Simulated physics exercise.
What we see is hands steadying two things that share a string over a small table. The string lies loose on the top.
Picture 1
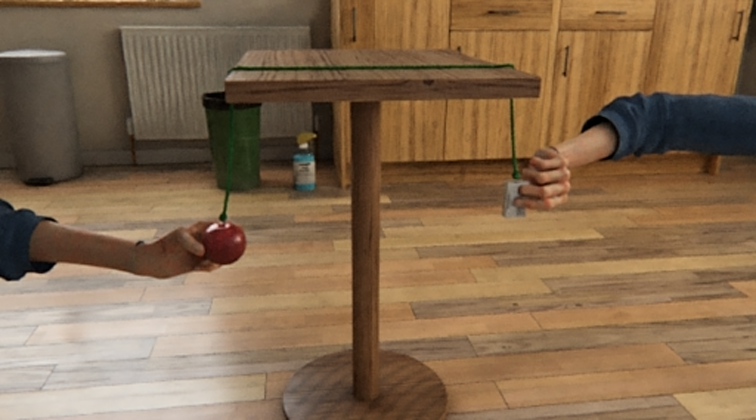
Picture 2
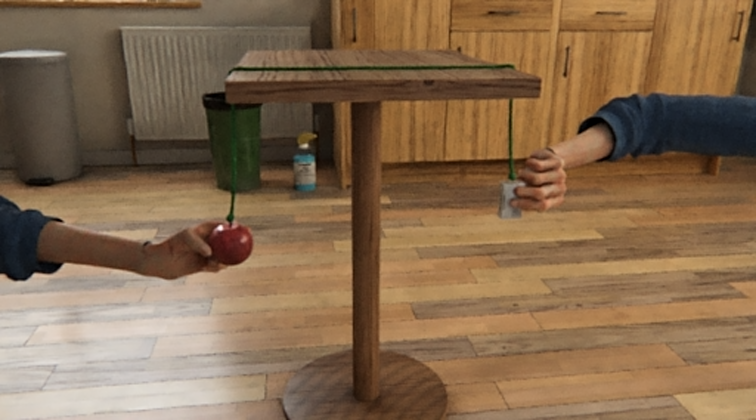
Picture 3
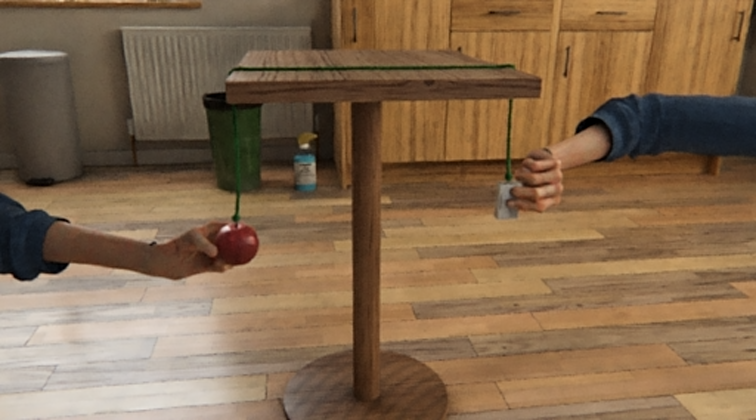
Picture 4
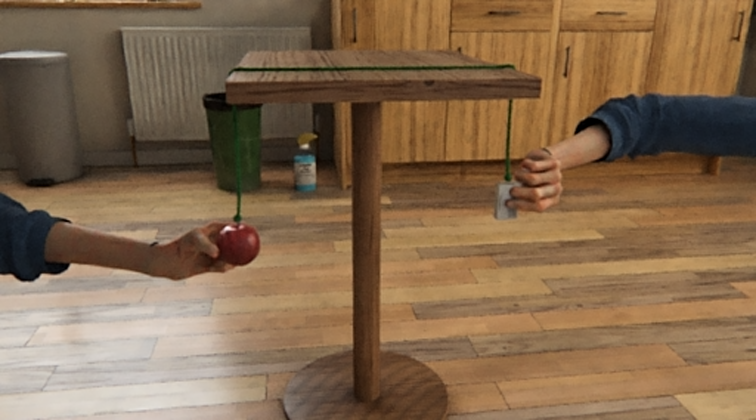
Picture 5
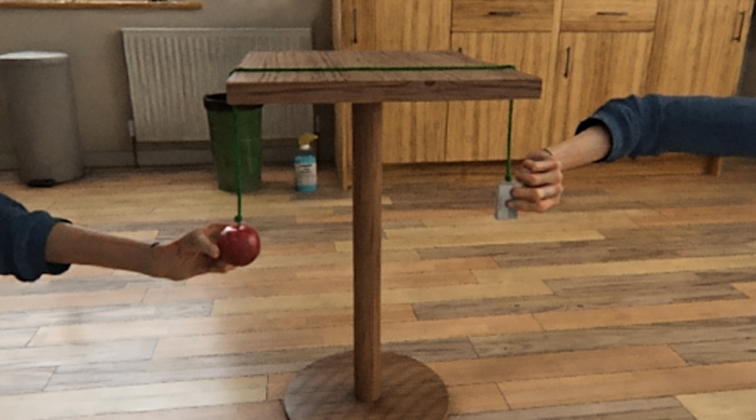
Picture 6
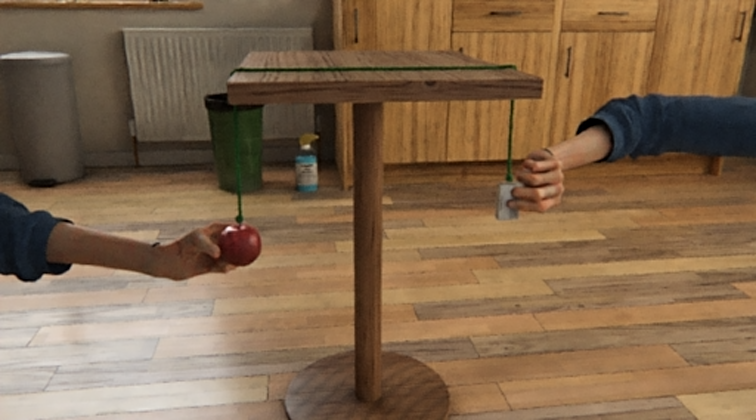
A hand at left holding a red apple on a green string eases slightly rightward, then keeps nearly still, while the small grey object held at right sways slightly. The string runs across a square wooden pedestal table, with a grey bin, radiator, green bin, spray bottle and wooden cabinets behind. The room has a plank floor, seen from slightly above the tabletop by an almost steady camera.
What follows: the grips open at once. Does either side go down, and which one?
The string sinks on the left side.
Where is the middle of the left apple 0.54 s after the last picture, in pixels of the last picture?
Around (262, 402).
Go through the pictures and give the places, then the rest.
In the first picture, left apple (224, 244); right matchbox (515, 199); string over the top (363, 68).
In the second picture, left apple (231, 244); right matchbox (511, 200).
In the third picture, left apple (237, 244); right matchbox (507, 201).
In the fourth picture, left apple (238, 245); right matchbox (507, 201).
In the fifth picture, left apple (239, 245); right matchbox (507, 201).
In the sixth picture, left apple (240, 245); right matchbox (508, 201); string over the top (365, 69).
Then, 0.54 s on from there, left apple down on the floor near (261, 402); right matchbox pulled up onto the top.
Then, 0.90 s on from there, left apple down on the floor; right matchbox lower near (84, 348).
In the end, left apple down on the floor; right matchbox down on the floor. The string drops leftwards.
